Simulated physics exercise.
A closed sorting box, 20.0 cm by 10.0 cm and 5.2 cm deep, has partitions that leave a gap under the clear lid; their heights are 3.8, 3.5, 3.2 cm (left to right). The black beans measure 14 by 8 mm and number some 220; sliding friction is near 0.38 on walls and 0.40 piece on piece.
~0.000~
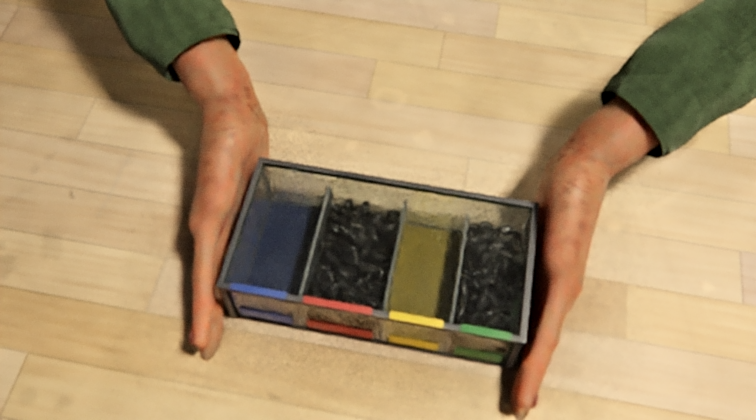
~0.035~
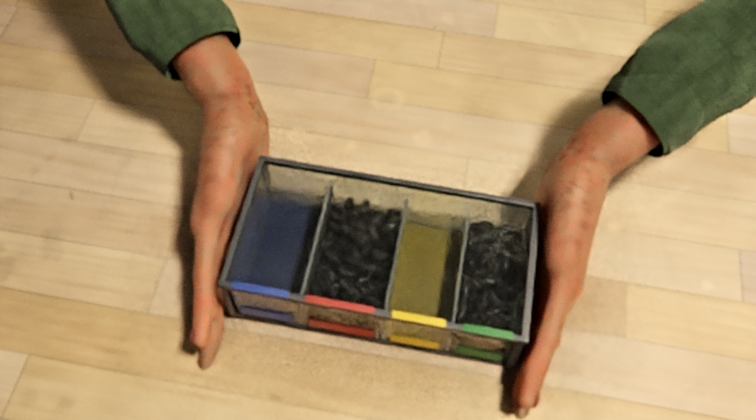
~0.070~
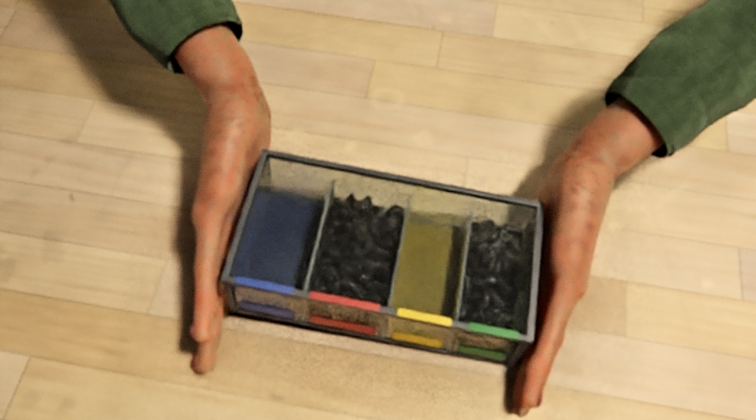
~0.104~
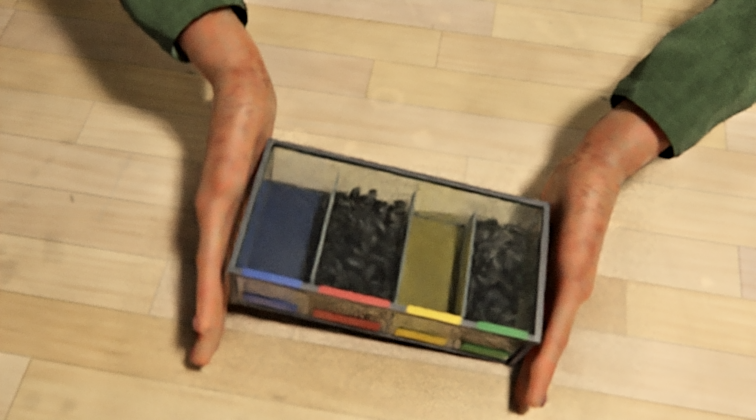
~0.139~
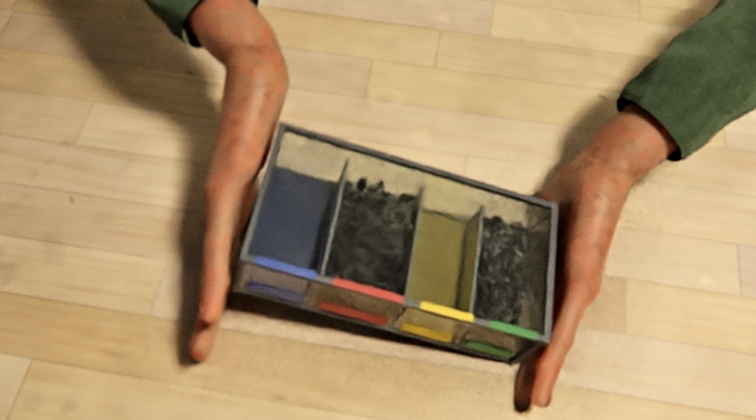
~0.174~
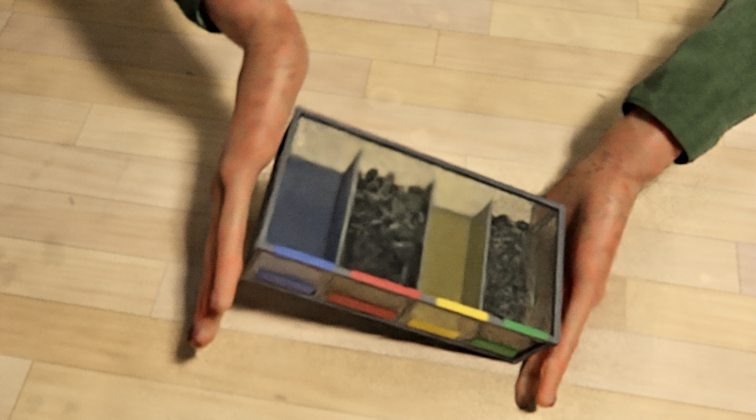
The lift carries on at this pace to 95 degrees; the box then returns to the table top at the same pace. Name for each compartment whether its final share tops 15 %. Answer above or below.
Red above, blue below, green above, yellow below.
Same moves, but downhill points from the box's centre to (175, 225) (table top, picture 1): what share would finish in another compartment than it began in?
Some 40 per cent.
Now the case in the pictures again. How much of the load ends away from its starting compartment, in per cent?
Some 20 per cent.
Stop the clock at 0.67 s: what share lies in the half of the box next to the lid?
Roughly 60 per cent.
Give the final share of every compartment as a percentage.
Red 40, blue 0, green 55, yellow 5.
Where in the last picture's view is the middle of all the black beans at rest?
At about (468, 283).
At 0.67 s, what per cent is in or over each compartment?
Red 45; blue 0; green 50; yellow 5.
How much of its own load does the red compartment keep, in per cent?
About 70 per cent.
Then, at 0.67 s, tilt 94 degrees; red 45 %, green 50 %, yellow 5 %.
After 0.99 s, tilt 40 degrees; red 40 %, green 55 %, yellow 5 %.
After 1.42 s, tilt 0 degrees; red 40 %, green 55 %, yellow 5 %.
In the end, at 1.7 s, red 40 %, blue 0 %, green 55 %, yellow 5 %.
